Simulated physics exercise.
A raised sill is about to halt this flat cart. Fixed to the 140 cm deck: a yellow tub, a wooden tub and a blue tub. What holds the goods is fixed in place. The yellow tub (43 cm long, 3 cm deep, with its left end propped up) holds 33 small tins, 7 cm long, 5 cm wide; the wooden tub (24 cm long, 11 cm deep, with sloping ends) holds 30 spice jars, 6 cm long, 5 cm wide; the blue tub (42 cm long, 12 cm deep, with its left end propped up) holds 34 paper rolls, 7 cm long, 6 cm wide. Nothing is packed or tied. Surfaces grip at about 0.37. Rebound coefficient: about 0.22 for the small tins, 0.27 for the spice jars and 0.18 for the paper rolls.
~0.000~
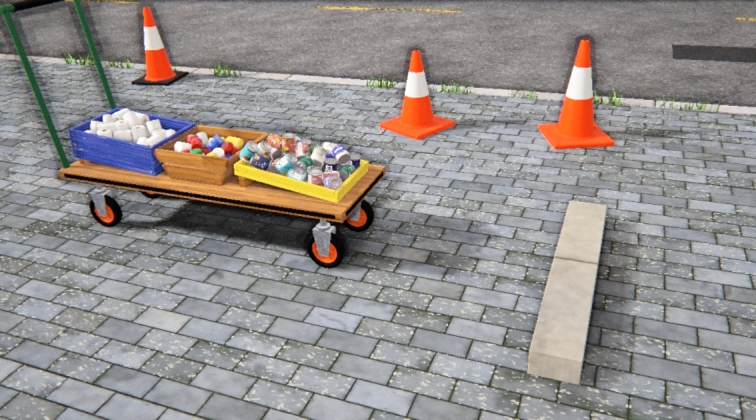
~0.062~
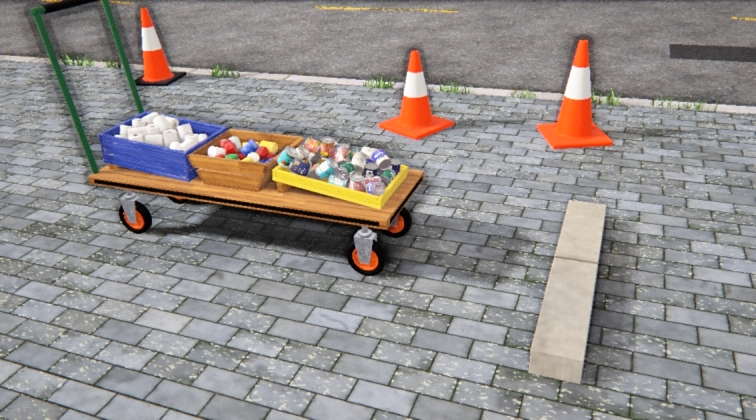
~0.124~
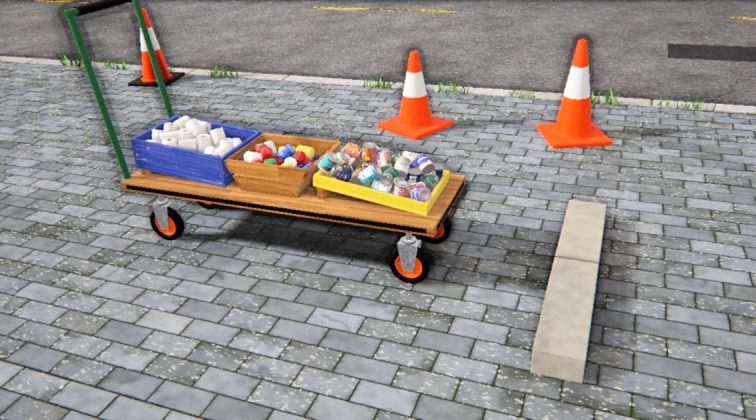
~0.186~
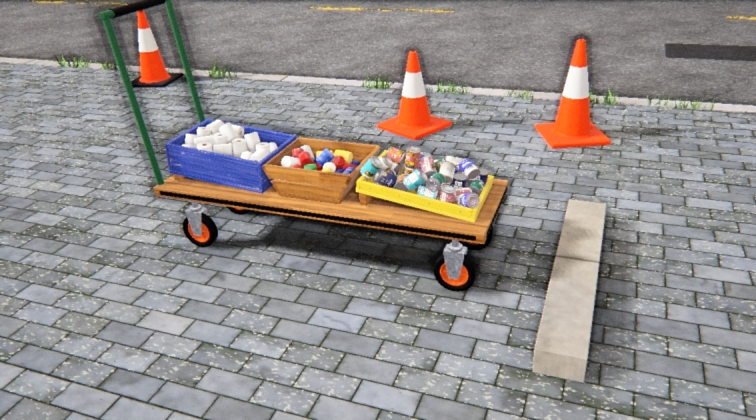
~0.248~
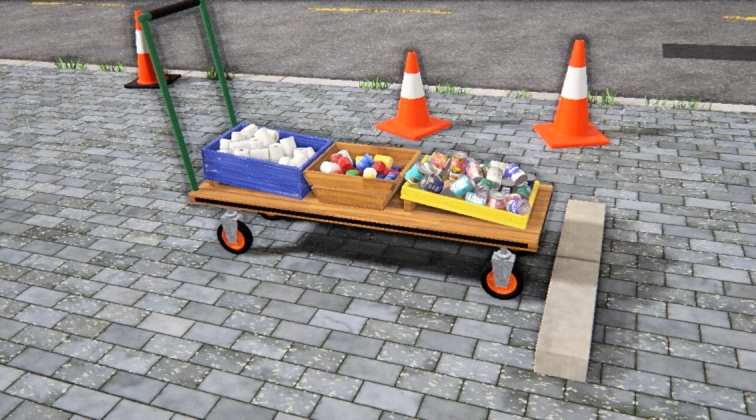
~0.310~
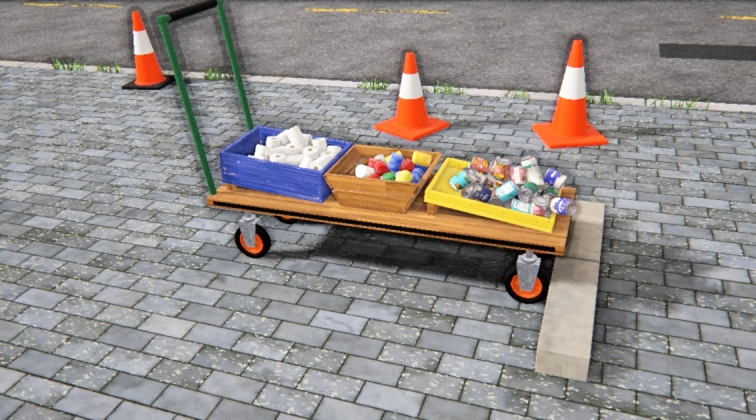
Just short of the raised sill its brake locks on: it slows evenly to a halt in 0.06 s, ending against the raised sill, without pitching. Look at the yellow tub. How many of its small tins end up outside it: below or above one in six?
Out of the yellow tub go over a sixth of the small tins.
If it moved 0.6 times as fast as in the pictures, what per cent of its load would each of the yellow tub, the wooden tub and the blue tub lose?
In that case yellow tub 40, wooden tub 0, blue tub 0 per cent.
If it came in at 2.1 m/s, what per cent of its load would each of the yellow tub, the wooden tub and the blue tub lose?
In that case yellow tub 40, wooden tub 0, blue tub 0 per cent.
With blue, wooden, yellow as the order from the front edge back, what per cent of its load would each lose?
Then yellow tub 20, wooden tub 10, blue tub 10 per cent.
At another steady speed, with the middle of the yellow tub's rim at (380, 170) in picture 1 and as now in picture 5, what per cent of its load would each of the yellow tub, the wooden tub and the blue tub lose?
In that case yellow tub 30, wooden tub 0, blue tub 0 per cent.
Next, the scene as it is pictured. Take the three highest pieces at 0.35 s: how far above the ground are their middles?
Roughly 50 cm.
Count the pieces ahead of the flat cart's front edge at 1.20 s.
About 12.
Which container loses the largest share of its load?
It is the yellow tub.
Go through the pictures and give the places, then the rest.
In the first frame (we follow the rim corner now nearest the camera; the camera moves round a little), yellow tub at (335, 191); wooden tub at (228, 159); 79 cm still to roll; nothing out yet.
In the second frame, yellow tub at (378, 197); wooden tub at (266, 164); 61 cm still to roll.
In the third frame, yellow tub at (425, 204); wooden tub at (307, 169); 44 cm still to roll.
In the fourth frame, yellow tub at (473, 210); wooden tub at (349, 175); 26 cm still to roll.
In the fifth frame, yellow tub at (524, 217); wooden tub at (394, 181); 9 cm still to roll.
In the sixth frame, yellow tub at (550, 220); wooden tub at (418, 184); stopped; 1 out, the lowest tin at (563, 207).
After 0.35 s, 2 of 33 out of the yellow tub, 0 of 30 out of the wooden tub and 0 of 34 out of the blue tub.
After 0.47 s, 11 of 33 out of the yellow tub, 2 of 30 out of the wooden tub and 2 of 34 out of the blue tub.
After 0.70 s, 12 of 33 out of the yellow tub, 7 of 30 out of the wooden tub and 2 of 34 out of the blue tub.
Final count (at 1.20 s), 14 of 33 out of the yellow tub, 7 of 30 out of the wooden tub and 2 of 34 out of the blue tub. Asked share, 14 of 33, 42 per cent.
